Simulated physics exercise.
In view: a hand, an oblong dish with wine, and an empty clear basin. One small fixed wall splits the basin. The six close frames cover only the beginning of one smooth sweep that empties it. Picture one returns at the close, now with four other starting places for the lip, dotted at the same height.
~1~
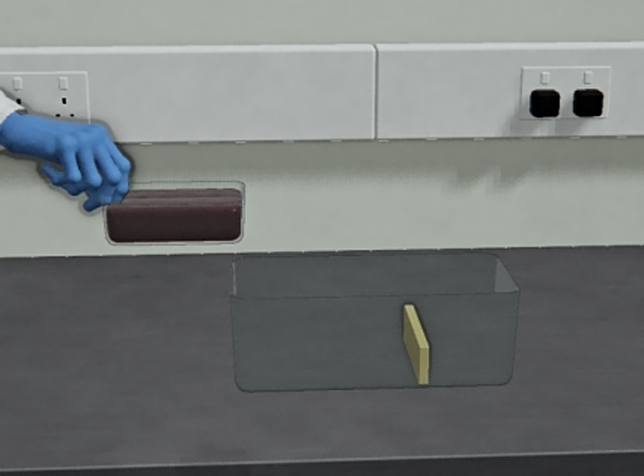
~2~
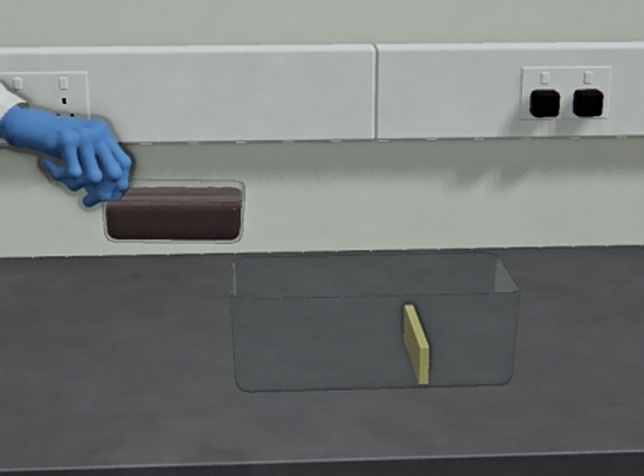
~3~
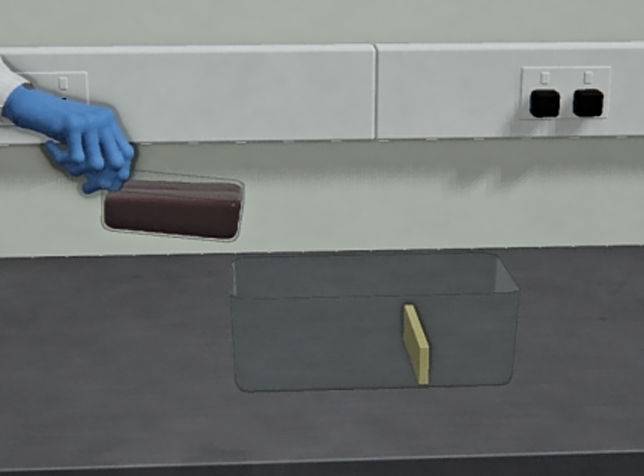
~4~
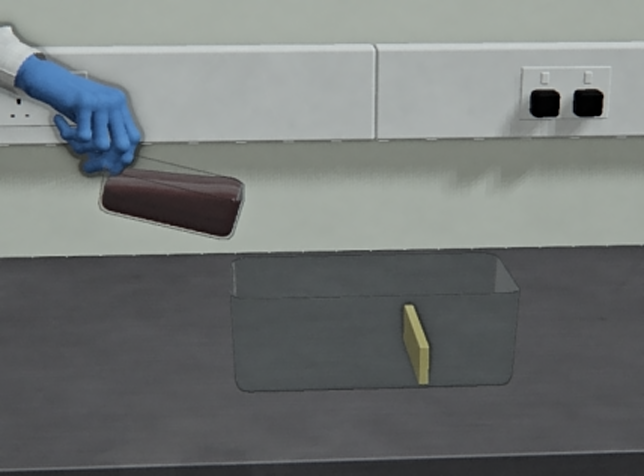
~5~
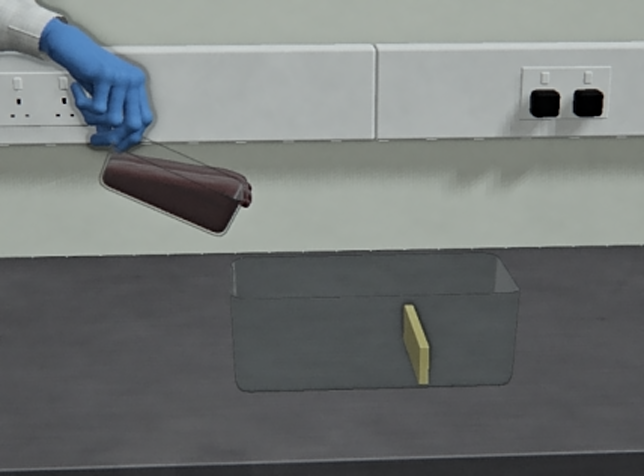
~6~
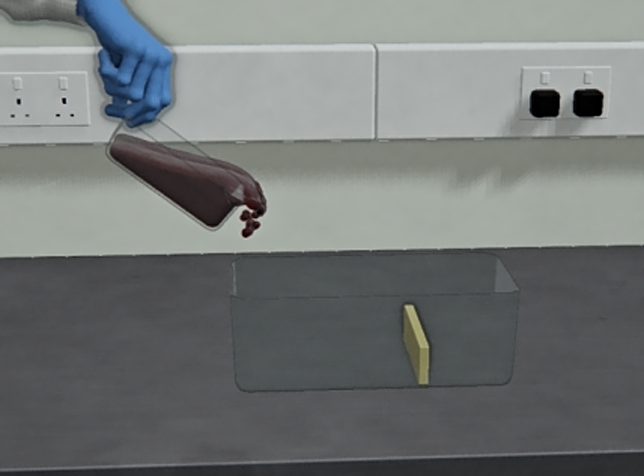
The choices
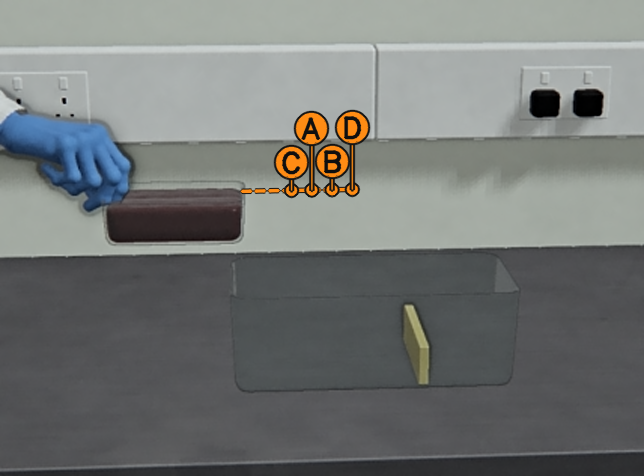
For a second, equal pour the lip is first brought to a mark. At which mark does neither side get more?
Best: A.
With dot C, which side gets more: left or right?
More ends on the left.
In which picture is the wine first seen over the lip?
Picture 4.
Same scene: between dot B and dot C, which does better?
That is dot B.
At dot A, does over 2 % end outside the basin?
Yes, it does.
On the marked copy, A at (311, 190); B at (332, 189); C at (291, 190); D at (352, 189).
Choosing A, about 47 % ends left of the wall and 44 % right of it; 8 % is lost outside.
Choosing B, about 31 % ends left of the wall and 61 % right of it; 8 % is lost outside.
Choosing C, about 76 % ends left of the wall and 15 % right of it; 9 % is lost outside.
Choosing D, about 18 % ends left of the wall and 73 % right of it; 9 % is lost outside.
